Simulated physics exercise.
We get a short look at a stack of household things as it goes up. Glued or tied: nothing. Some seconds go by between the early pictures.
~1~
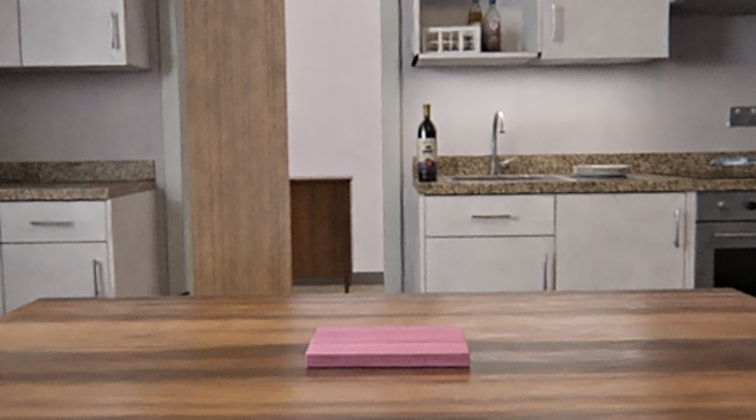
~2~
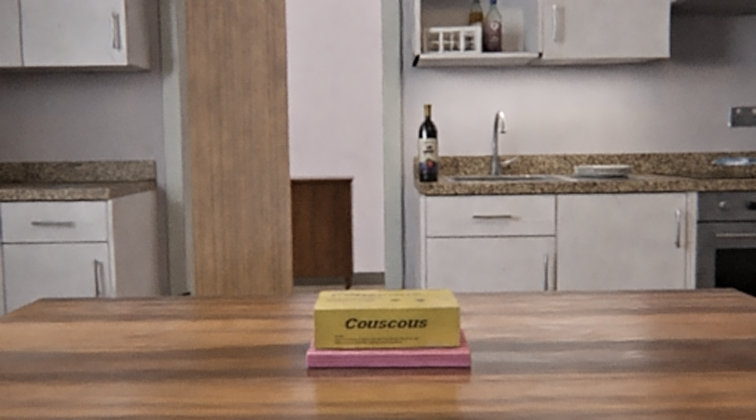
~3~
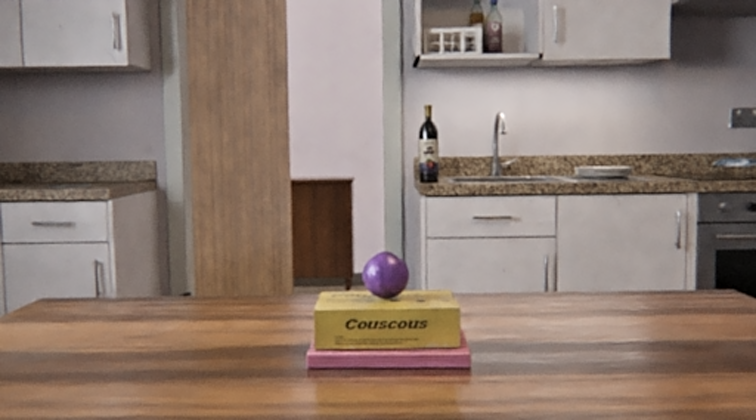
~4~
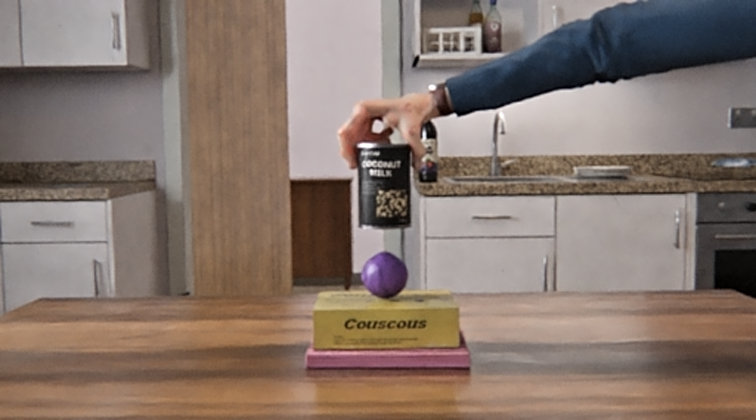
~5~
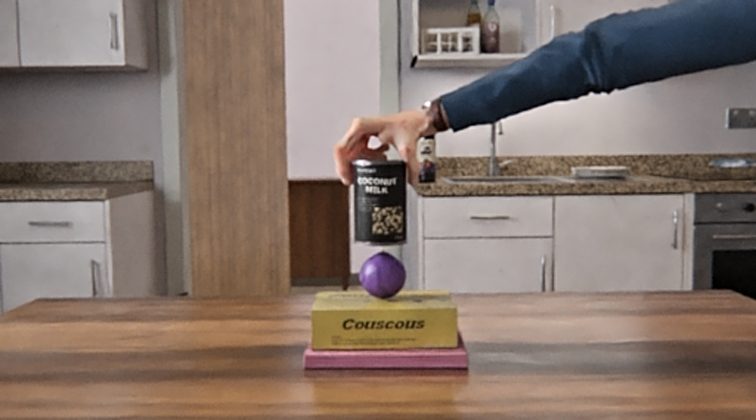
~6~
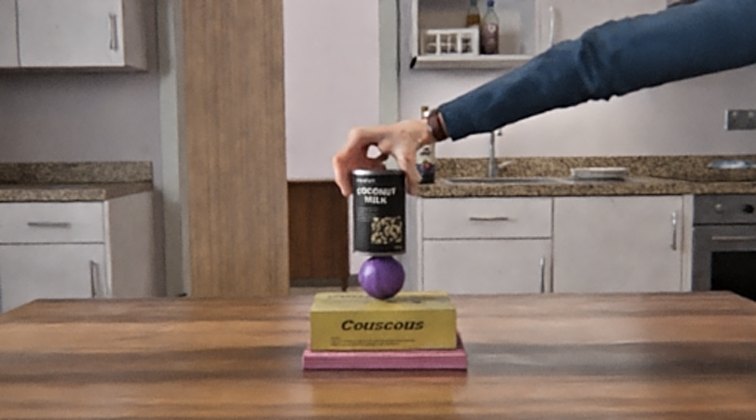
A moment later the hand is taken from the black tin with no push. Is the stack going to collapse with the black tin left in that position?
Yes, it collapses.
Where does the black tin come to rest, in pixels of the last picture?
In the final view it sits at roughly (150, 329).
Then, 0.60 s on from there, black tin now fallen.
Then, 0.80 s on from there, things are still on the move.
Then, 1.00 s on from there, as before.
In the end, fallen, black tin; the other 3 unmoved. At the end, from the last picture's camera, black tin near (150, 329). The pile loses its balance.
